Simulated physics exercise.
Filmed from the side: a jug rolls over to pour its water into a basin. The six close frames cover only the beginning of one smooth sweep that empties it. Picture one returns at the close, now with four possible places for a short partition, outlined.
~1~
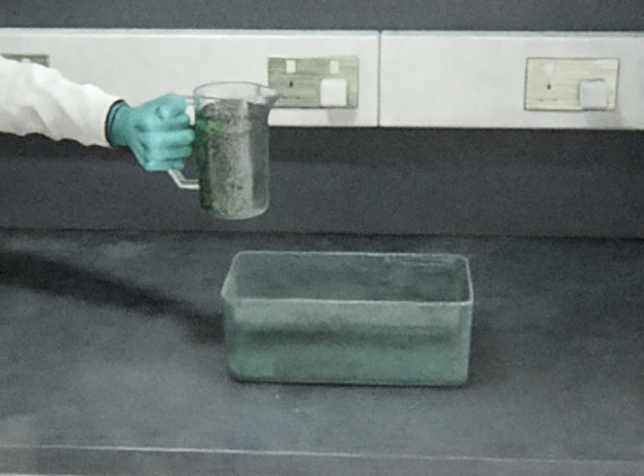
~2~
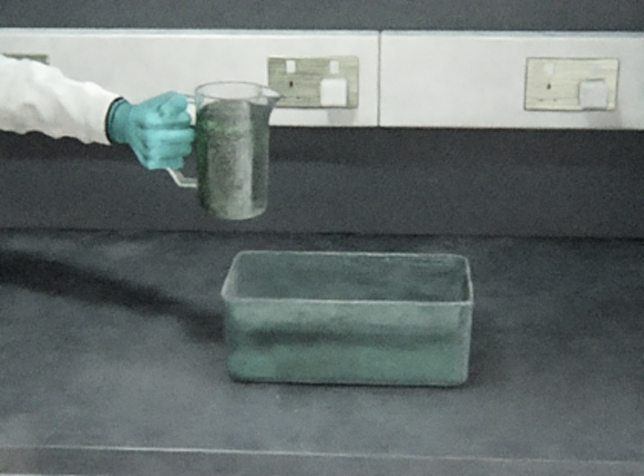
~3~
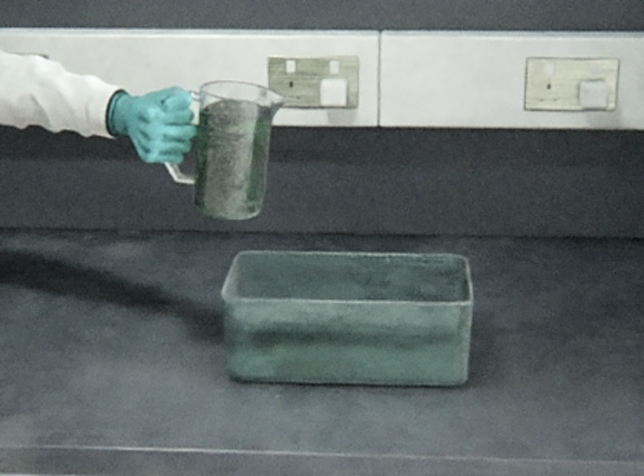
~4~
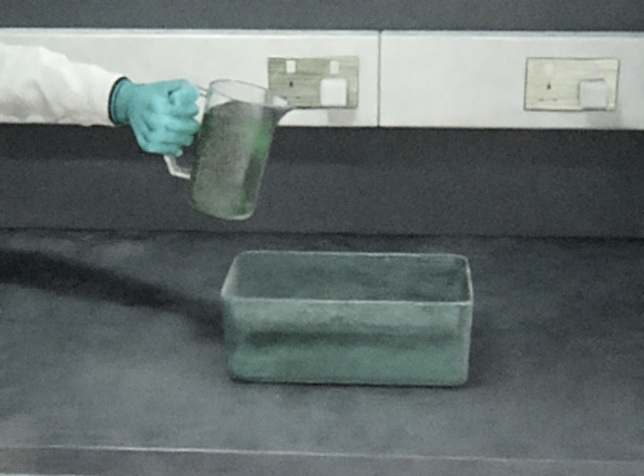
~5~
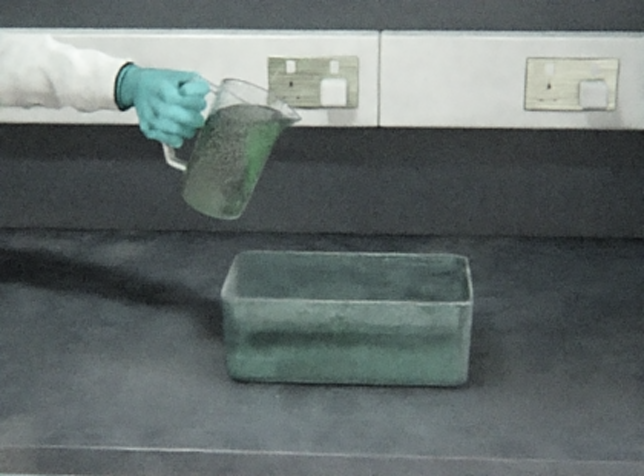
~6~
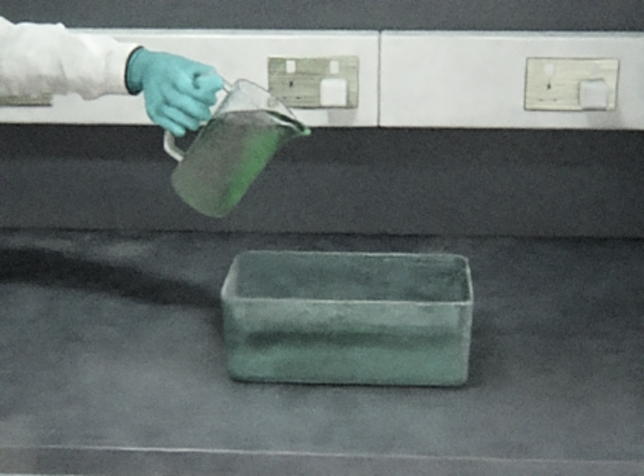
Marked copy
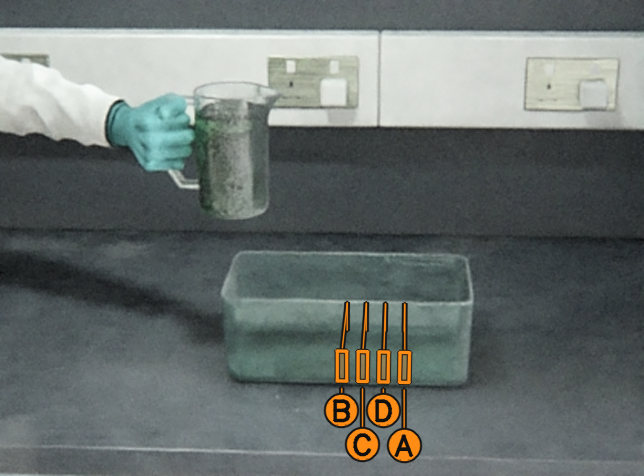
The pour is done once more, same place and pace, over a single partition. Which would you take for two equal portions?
Take C.
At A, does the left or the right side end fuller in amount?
The left side.
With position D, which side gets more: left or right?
The left one.
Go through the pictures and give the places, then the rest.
In the first picture, upright, lip at (280, 93); basin from (227, 377) to (467, 383); nothing has left yet.
In the second picture, upright, lip at (282, 95); nothing has left yet.
In the third picture, tipped about 6°, lip at (286, 99); nothing has left yet.
In the fourth picture, tipped about 14°, lip at (293, 107); nothing has left yet.
In the fifth picture, tipped about 24°, lip at (300, 118); nothing has left yet.
In the sixth picture, tipped about 36°, lip at (306, 133); water is over the lip, down to (306, 133).
In orange, A at (404, 389); B at (341, 388); C at (362, 388); D at (383, 388).
With A, about 89 % ends left of the wall and 7 % right of it; 4 % is lost outside.
With B, about 10 % ends left of the wall and 88 % right of it.
With C, about 53 % ends left of the wall and 46 % right of it.
With D, about 89 % ends left of the wall and 5 % right of it; 6 % is lost outside.
